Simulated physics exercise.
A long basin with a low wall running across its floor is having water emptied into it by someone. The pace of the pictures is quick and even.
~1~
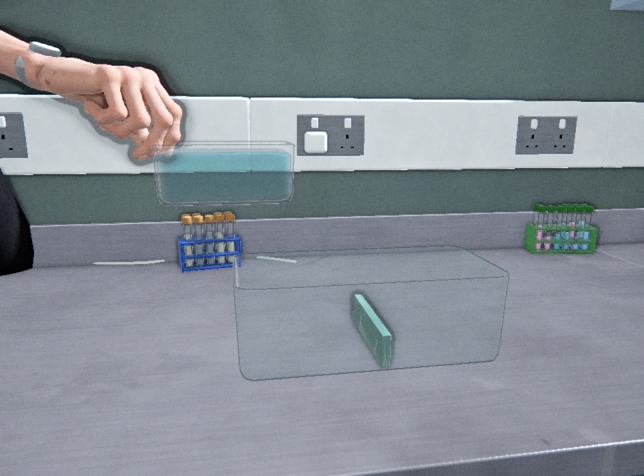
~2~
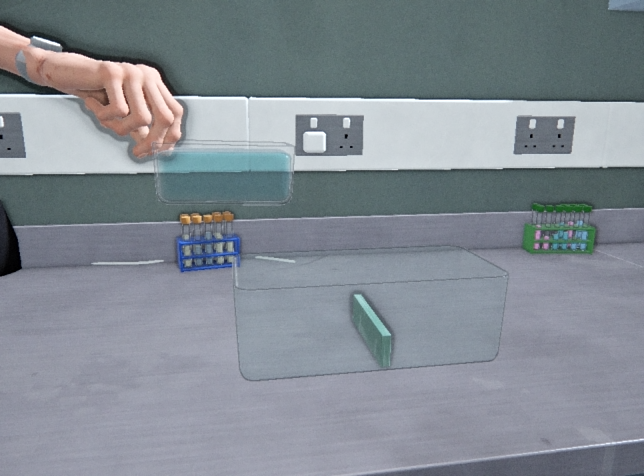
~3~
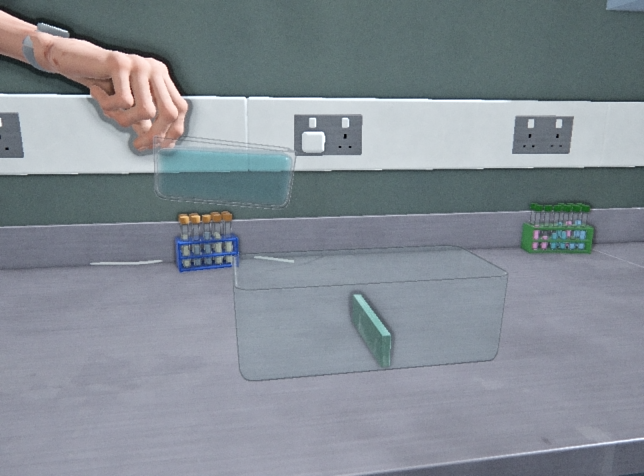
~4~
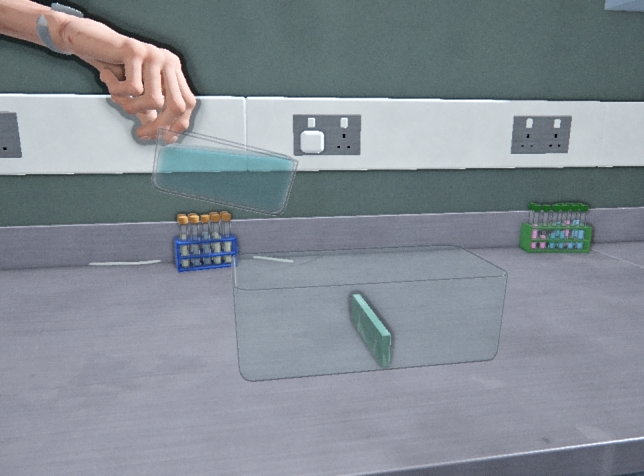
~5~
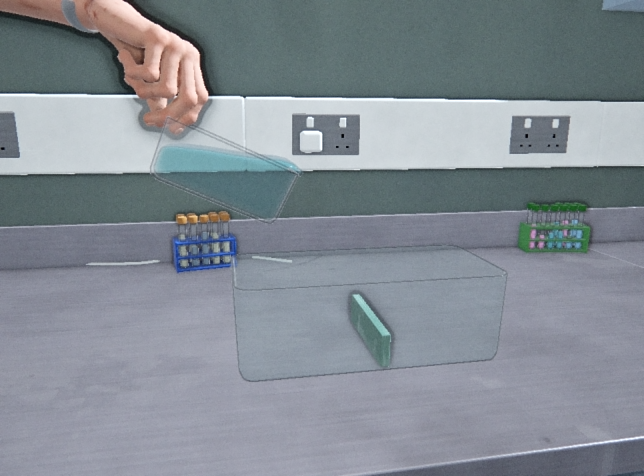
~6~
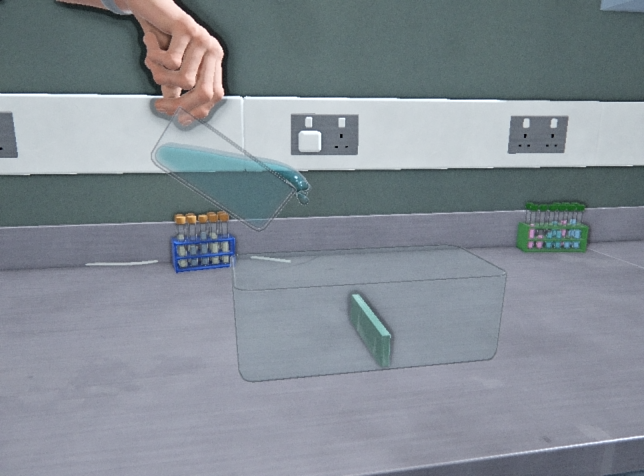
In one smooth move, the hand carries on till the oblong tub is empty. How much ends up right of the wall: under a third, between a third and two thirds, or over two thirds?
Under a third.
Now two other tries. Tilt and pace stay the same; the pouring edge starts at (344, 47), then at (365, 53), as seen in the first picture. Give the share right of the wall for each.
Near 65 in a hundred first, near 65 in a hundred second.
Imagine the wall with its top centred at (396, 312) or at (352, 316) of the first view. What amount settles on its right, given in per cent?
The first placement gives around 10 percent, the second 20 percent.
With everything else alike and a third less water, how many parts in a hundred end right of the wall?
Result: Around 5 per cent.
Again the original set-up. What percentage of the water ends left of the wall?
Share: Roughly 85 %.
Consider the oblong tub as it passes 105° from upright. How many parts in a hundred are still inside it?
Near 5 in a hundred still remains.
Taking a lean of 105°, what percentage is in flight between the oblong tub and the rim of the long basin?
About 25 per cent.
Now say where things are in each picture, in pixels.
The first frame shows tilt 0°; pouring edge (290, 144); surface from (161, 152) to (288, 152); the long basin's rim runs from (234, 272) to (484, 260); the wall's top is at (371, 314).
The second frame shows tilt 2°; pouring edge (290, 146); surface from (161, 151) to (288, 152).
The third frame shows tilt 6°; pouring edge (292, 152); surface from (161, 150) to (288, 155).
The fourth frame shows tilt 14°; pouring edge (293, 160); surface from (162, 148) to (291, 157).
The fifth frame shows tilt 24°; pouring edge (293, 173); surface from (162, 148) to (291, 164); 3 per cent is over the edge.
The sixth frame shows tilt 36°; pouring edge (291, 186); surface from (161, 144) to (280, 171); 10 per cent is over the edge.
A moment on, the oblong tub is tipped right over and 7 per cent is still to pour, 70 is left of the wall and 0 right of it.
Next, the oblong tub is tipped right over and 0 per cent is still to pour, 87 is left of the wall and 7 right of it.
Then the oblong tub is tipped right over and 0 per cent is still to pour, 86 is left of the wall and 11 right of it.
Later the oblong tub is tipped right over and 0 per cent is still to pour, 86 is left of the wall and 11 right of it.
Finally, 86 per cent lies left of the wall, 11 right of it and 3 outside.
